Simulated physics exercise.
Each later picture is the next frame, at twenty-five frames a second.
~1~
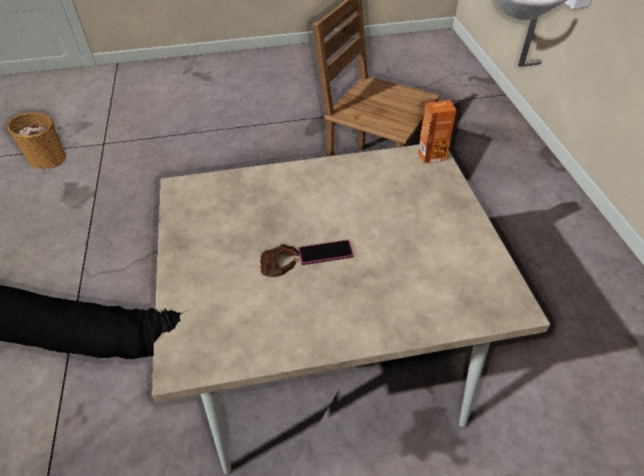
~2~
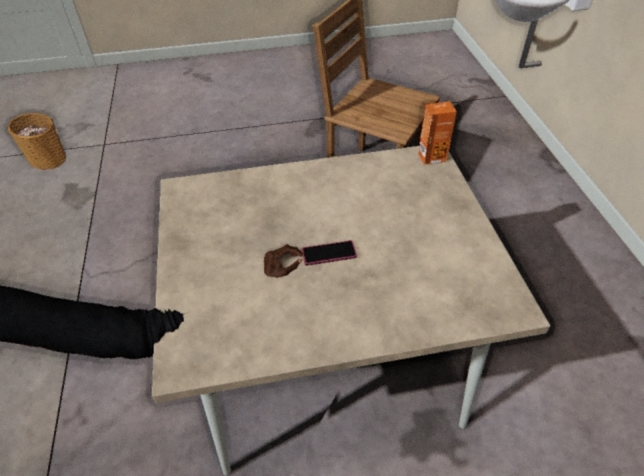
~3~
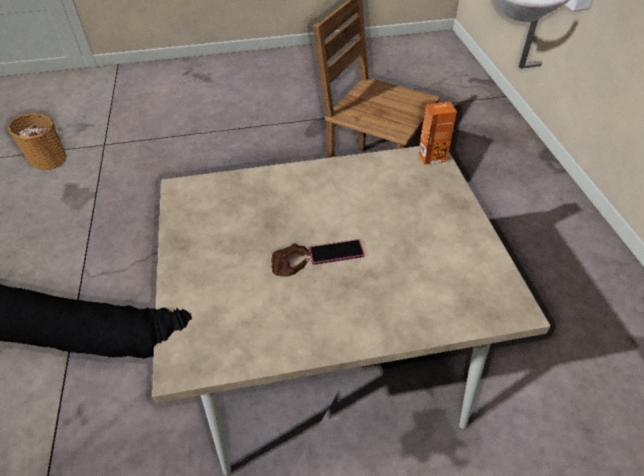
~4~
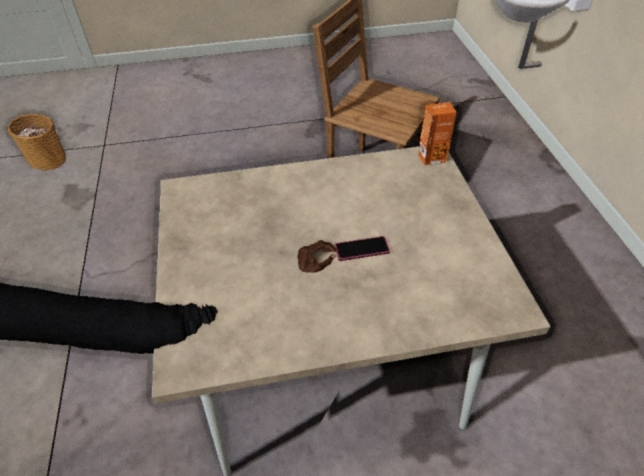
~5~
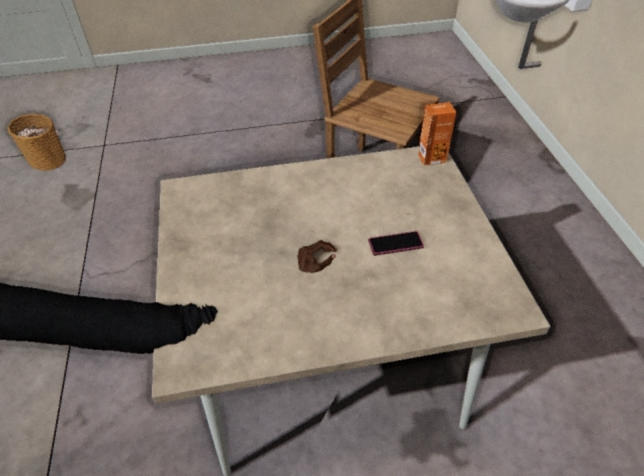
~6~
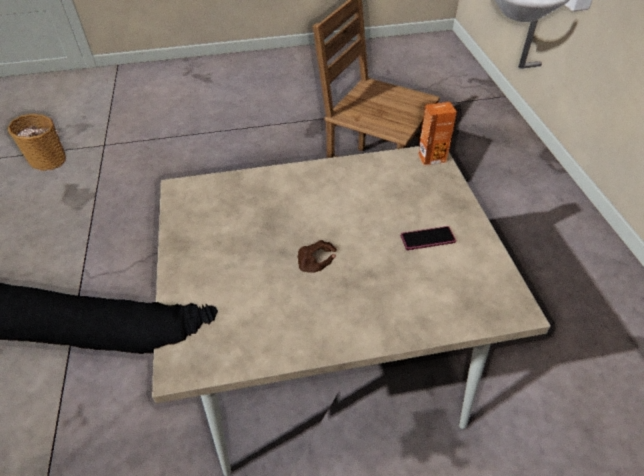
A dark-sleeved arm and a brown hand nudged a pink-edged phone rightward across a table, slowly at first, then the hand stayed put while the phone slid on farther to the right.
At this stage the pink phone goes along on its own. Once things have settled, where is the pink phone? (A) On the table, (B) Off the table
(B) Off the table.
Then, 0.10 s on from there, pink phone now off the table.
Then, 0.30 s on from there, things are still on the move.
Then, 0.40 s on from there, as before.
In the end, off the table, pink phone.
